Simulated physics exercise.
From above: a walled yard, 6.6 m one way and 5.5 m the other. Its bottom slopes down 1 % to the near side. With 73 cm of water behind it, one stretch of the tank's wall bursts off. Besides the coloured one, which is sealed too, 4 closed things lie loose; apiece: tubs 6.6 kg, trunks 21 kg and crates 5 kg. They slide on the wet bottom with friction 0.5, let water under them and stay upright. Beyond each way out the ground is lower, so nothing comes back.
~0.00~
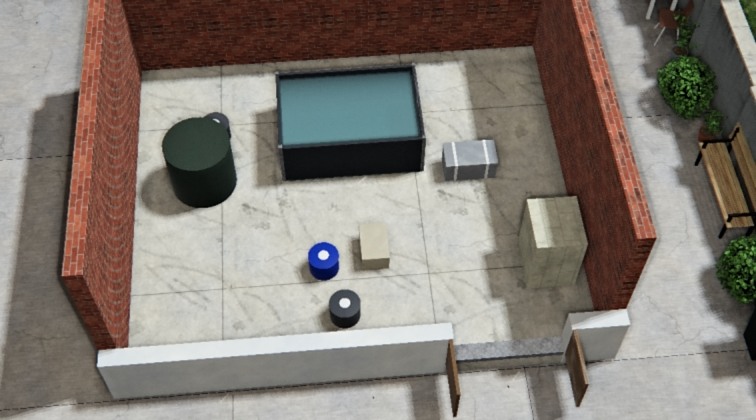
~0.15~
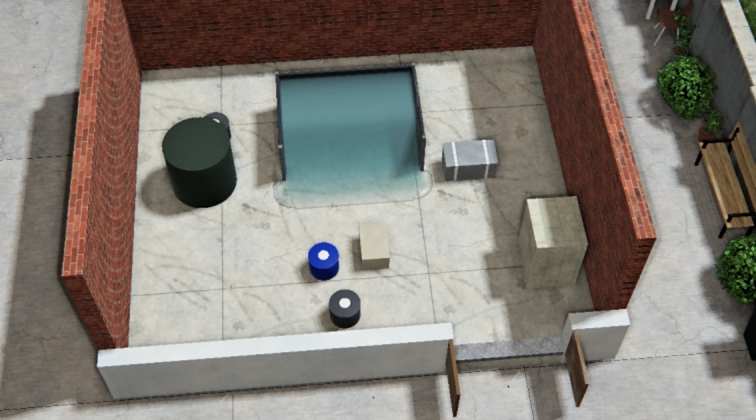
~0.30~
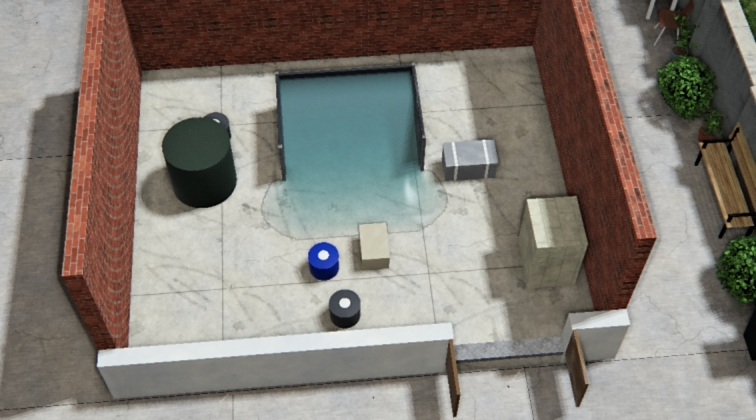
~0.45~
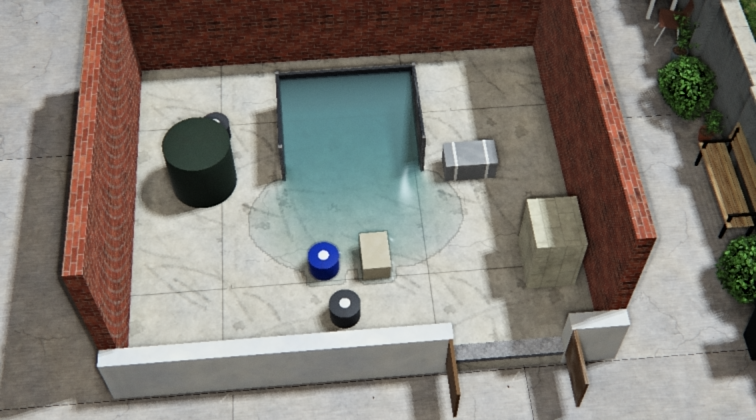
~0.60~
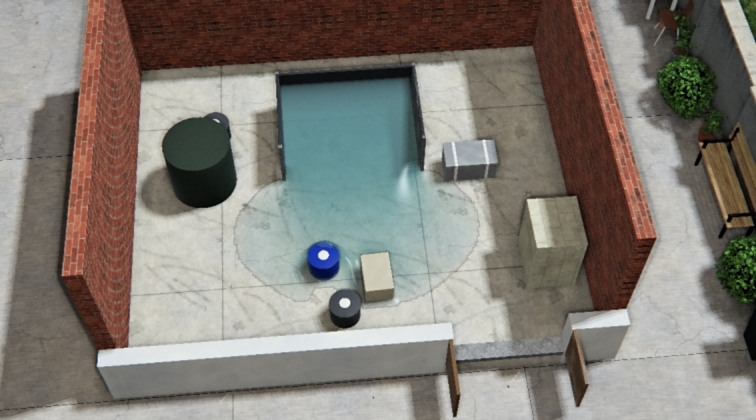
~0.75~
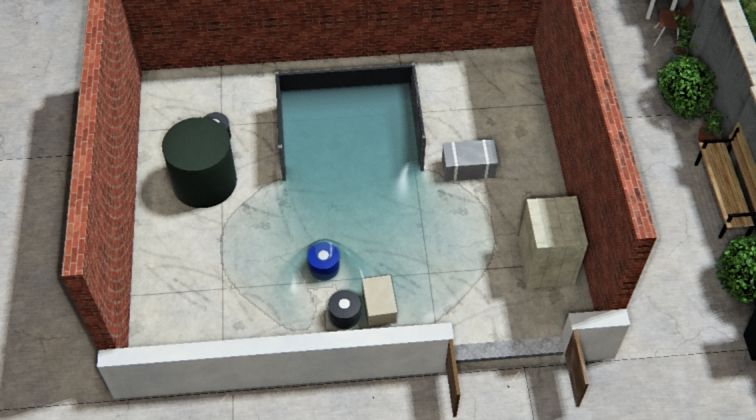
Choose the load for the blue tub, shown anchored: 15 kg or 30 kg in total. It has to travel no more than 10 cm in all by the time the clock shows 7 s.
I expect that neither weight holds it.
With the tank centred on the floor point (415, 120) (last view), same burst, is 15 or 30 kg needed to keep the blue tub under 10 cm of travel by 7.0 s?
Then neither load is enough.
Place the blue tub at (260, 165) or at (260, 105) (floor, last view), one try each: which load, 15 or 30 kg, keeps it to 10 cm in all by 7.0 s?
In that order: The smaller is enough; the smaller is enough.
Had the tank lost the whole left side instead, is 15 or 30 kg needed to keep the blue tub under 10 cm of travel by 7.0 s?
Then only the higher weight holds it.
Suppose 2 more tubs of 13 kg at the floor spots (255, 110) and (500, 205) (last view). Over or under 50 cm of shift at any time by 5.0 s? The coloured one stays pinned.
In that order: Under, under.
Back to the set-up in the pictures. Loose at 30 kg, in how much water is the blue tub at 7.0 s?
About 7 cm.
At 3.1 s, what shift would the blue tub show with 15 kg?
Roughly 250 cm.
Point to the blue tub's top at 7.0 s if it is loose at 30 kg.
Around (257, 303).
After 1.4 s the blue tub would be 129 cm from its start with 15 kg and 74 cm from its start with 30 kg; 16 cm of water round it then.
After 3.1 s the blue tub would be 262 cm from its start with 15 kg and 112 cm from its start with 30 kg; 13 cm of water round it then.
After 4.9 s the blue tub would be 403 cm from its start with 15 kg and 119 cm from its start with 30 kg; 10 cm of water round it then.
After 7.0 s the blue tub would be 414 cm from its start with 15 kg and 119 cm from its start with 30 kg; 7 cm of water round it then.
